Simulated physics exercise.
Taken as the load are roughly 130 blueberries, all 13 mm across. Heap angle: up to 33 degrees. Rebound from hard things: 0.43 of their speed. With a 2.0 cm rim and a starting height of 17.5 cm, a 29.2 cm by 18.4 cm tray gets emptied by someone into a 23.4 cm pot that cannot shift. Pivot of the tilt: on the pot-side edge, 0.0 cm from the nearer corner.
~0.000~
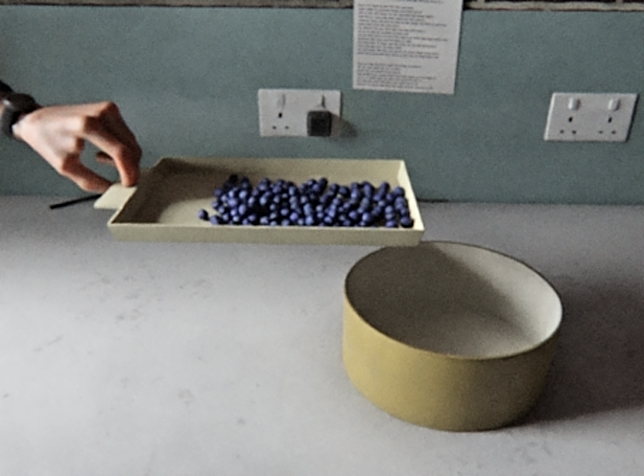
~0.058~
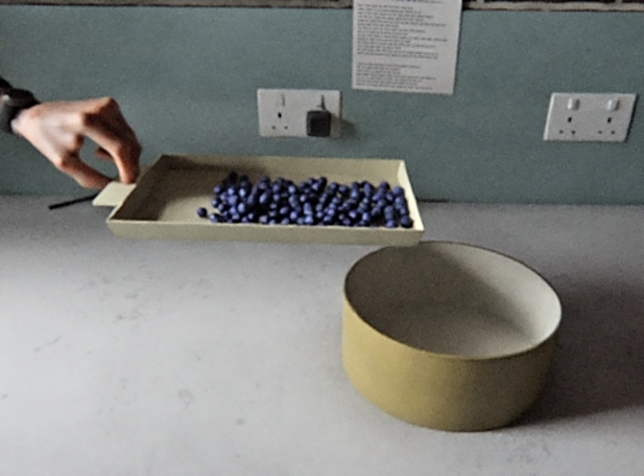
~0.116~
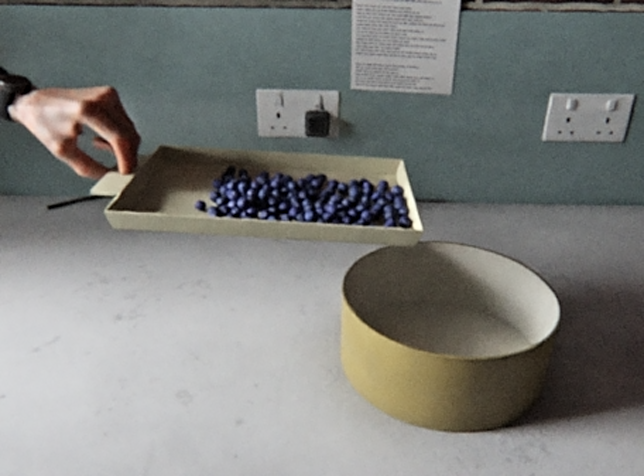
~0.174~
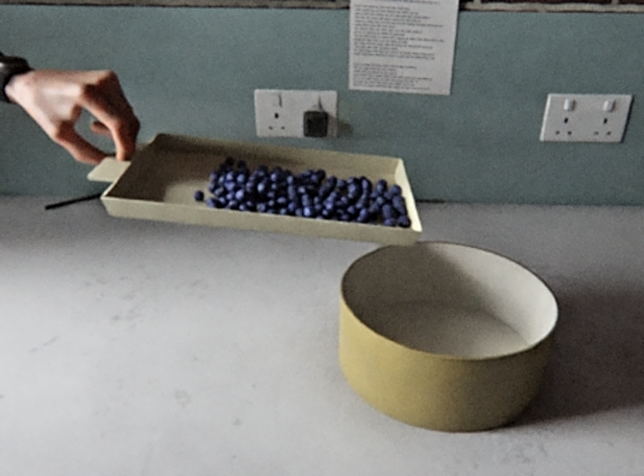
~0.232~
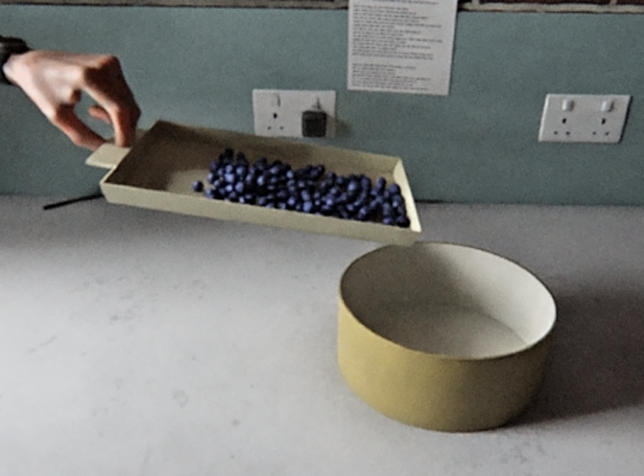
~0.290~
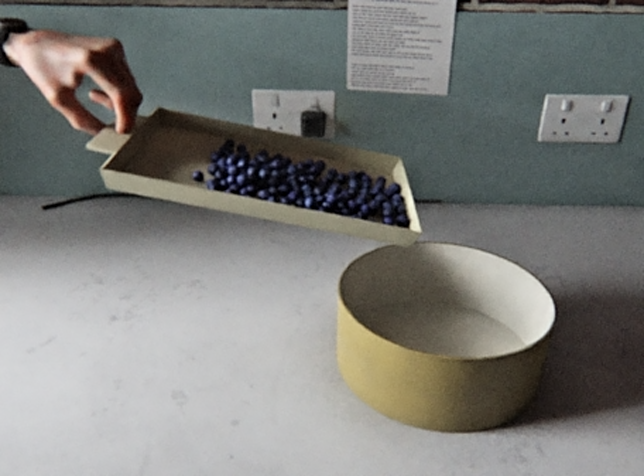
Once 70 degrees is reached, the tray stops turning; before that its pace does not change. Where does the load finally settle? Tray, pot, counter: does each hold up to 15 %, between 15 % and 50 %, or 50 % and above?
Left on the tray: 50 % and above; pot: Up to 15 %; counter: Up to 15 %.
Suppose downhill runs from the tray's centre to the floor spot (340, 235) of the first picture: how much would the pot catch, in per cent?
Something like 0 in a hundred.
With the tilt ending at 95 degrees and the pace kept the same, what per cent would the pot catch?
Around 100 in a hundred.
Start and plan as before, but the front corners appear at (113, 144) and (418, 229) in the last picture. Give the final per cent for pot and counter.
That works out as pot 0 and counter 0.
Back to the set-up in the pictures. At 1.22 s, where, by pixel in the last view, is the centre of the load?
Estimated load position: Around (387, 161).
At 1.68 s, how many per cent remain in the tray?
About 100%.
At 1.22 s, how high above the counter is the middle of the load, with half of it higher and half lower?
Roughly 24 cm.
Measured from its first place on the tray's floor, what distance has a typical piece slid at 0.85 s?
By then it sits near 4 cm from where it began.
After 0.85 s, tilt 39 degrees; the tray holds 100 %, the pot 0 %.
Then, at 1.22 s, tilt 57 degrees; the tray holds 100 %, the pot 0 %.
Then, at 1.68 s, tilt 70 degrees; the tray holds 100 %, the pot 0 %.
By 2.0 s all is still; tray 100 %, pot 0 %, counter 0 %.
